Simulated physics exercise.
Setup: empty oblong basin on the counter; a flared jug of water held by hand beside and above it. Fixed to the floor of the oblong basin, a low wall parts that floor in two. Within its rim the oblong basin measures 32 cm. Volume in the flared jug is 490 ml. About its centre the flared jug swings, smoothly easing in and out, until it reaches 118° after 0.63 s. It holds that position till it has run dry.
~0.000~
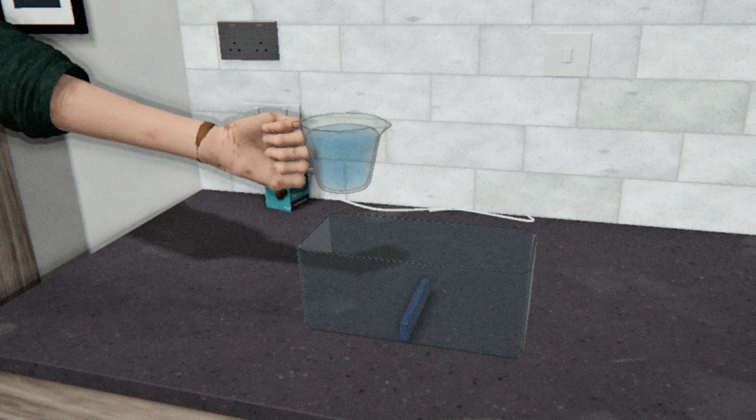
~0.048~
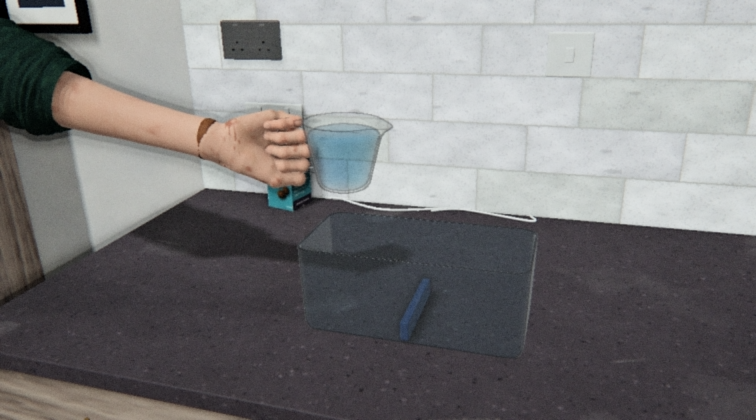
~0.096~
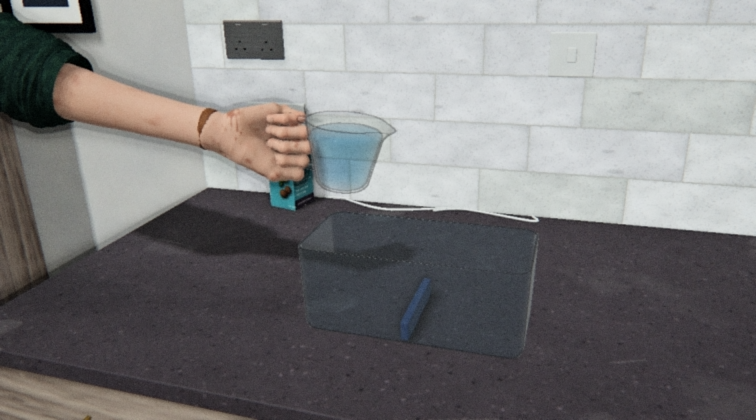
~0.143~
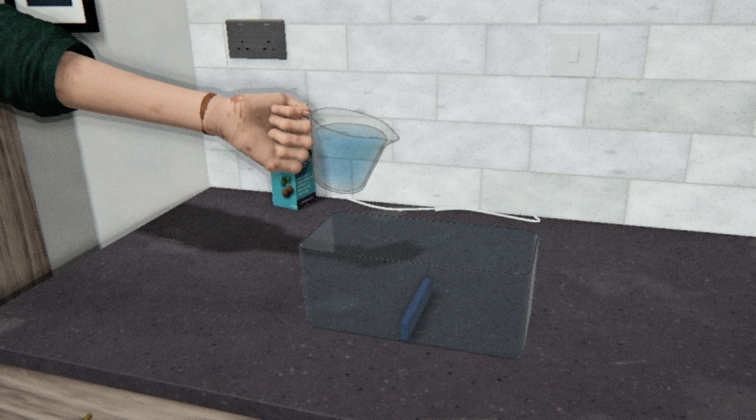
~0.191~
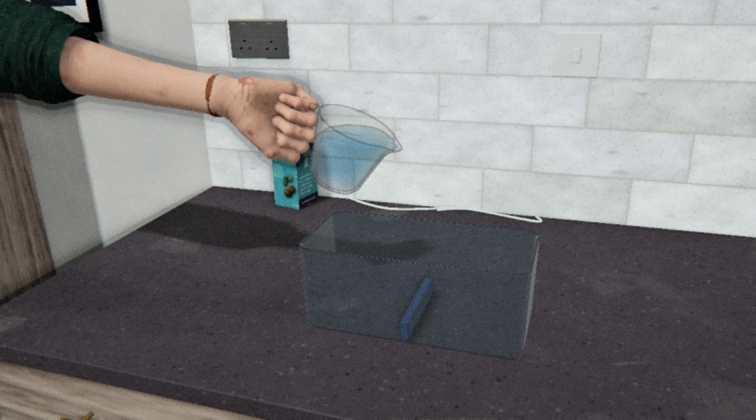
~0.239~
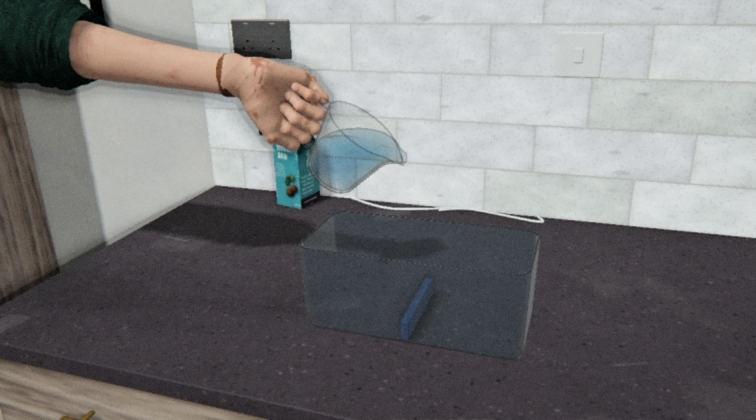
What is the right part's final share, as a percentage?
About 55 per cent.
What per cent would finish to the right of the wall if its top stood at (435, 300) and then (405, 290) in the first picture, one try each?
Respectively 30 and 70 %.
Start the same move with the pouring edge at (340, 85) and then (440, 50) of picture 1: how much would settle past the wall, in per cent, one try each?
Near 15 in a hundred on the first go and near 70 in a hundred on the second.
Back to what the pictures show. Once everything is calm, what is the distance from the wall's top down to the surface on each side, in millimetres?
Looks like roughly 18 mm on the left and roughly 16 mm on the right.
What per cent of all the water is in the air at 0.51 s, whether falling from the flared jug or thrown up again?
Estimate: About 24 % of all of it.
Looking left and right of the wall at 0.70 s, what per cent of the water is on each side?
Lab note: Left near 44 %, right near 54.
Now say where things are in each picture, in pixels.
In the first picture, it leans 0°; its right rim is at (391, 125); the water meets the walls at (310, 129) and (379, 132); the oblong basin's rim runs from (314, 231) to (533, 252); the wall's top is at (416, 300).
In the second picture, it leans 2°; its right rim is at (393, 127); the water meets the walls at (311, 128) and (381, 133).
In the third picture, it leans 7°; its right rim is at (396, 131); the water meets the walls at (314, 127) and (383, 135).
In the fourth picture, it leans 14°; its right rim is at (399, 139); the water meets the walls at (318, 126) and (388, 138).
In the fifth picture, it leans 25°; its right rim is at (402, 150); the water meets the walls at (321, 131) and (397, 143).
In the sixth picture, it leans 37°; its right rim is at (403, 163); the water meets the walls at (322, 136) and (398, 153); 3 per cent is over the edge.
By 0.51 s the tilt is 107° and 24 per cent is still to pour, 11 is left of the wall and 40 right of it.
By 0.70 s the tilt is 118° and 0 per cent is still to pour, 44 is left of the wall and 53 right of it.
By 0.91 s the tilt is 118° and 0 per cent is still to pour, 44 is left of the wall and 54 right of it.
By 1.13 s the tilt is 118° and 0 per cent is still to pour, 44 is left of the wall and 55 right of it.
At rest 44 per cent lies left of the wall, 55 right of it and 2 outside.
